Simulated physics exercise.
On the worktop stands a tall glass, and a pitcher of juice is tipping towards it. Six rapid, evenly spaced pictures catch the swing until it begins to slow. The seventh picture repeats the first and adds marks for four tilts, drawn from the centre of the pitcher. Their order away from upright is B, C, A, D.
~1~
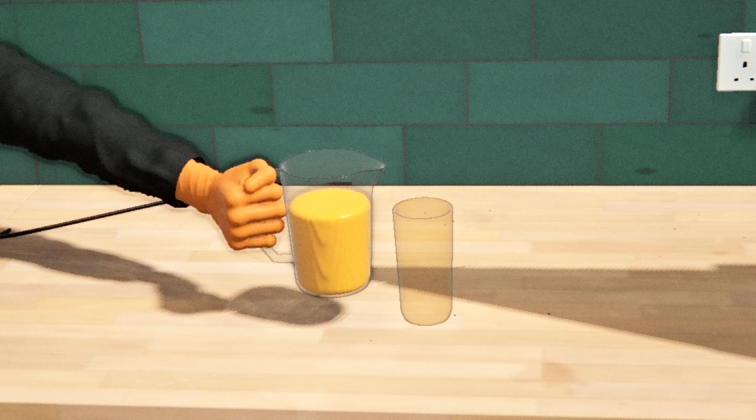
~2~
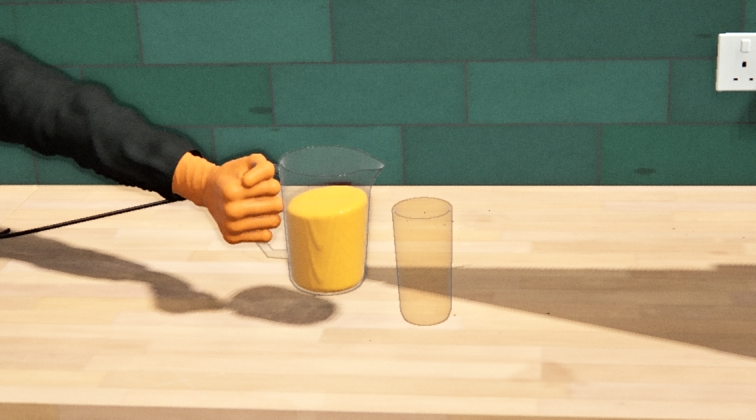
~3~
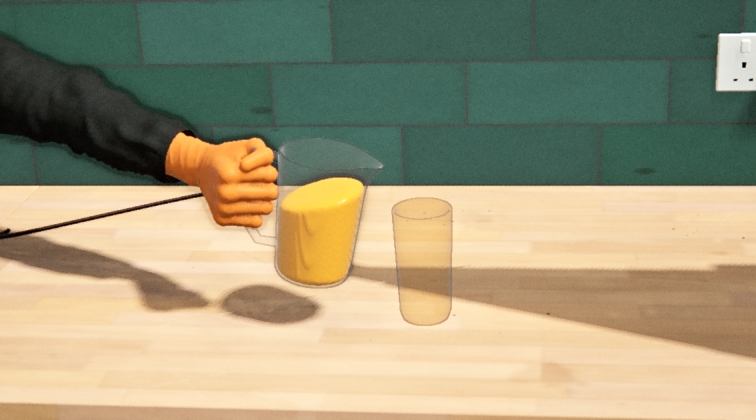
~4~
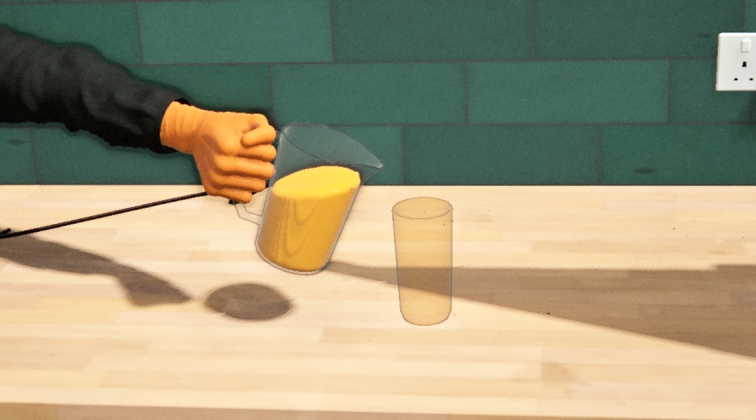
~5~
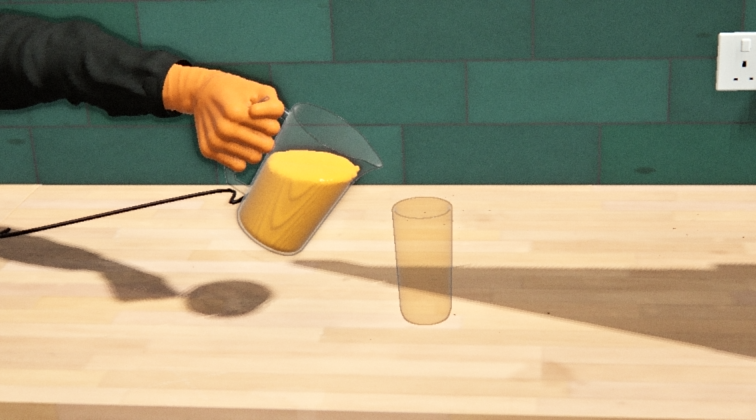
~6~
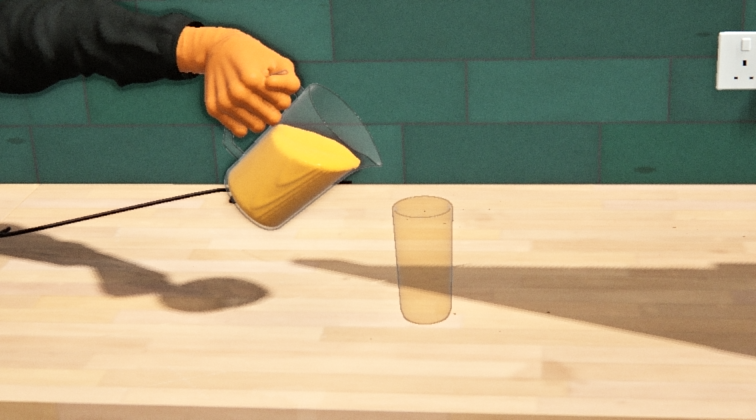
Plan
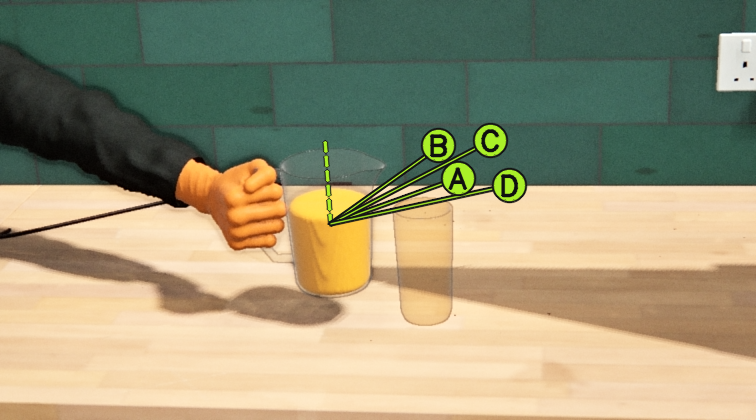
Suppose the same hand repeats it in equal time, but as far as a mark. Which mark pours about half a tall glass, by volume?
Choose A.
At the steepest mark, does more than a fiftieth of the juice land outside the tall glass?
Yes.
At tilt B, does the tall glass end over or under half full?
Under half.
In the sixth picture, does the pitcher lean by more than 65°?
No.
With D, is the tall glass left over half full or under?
Over.
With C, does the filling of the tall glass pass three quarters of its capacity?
No.
In lime, A at (442, 183); B at (425, 156); C at (475, 148); D at (492, 188).
With A, the tall glass ends with about 50 % of what it can hold.
With B, the tall glass ends with about 17 % of what it can hold.
With C, the tall glass ends with about 31 % of what it can hold.
With D, the tall glass ends with about 62 % of what it can hold; 8 % of the juice is spilt.
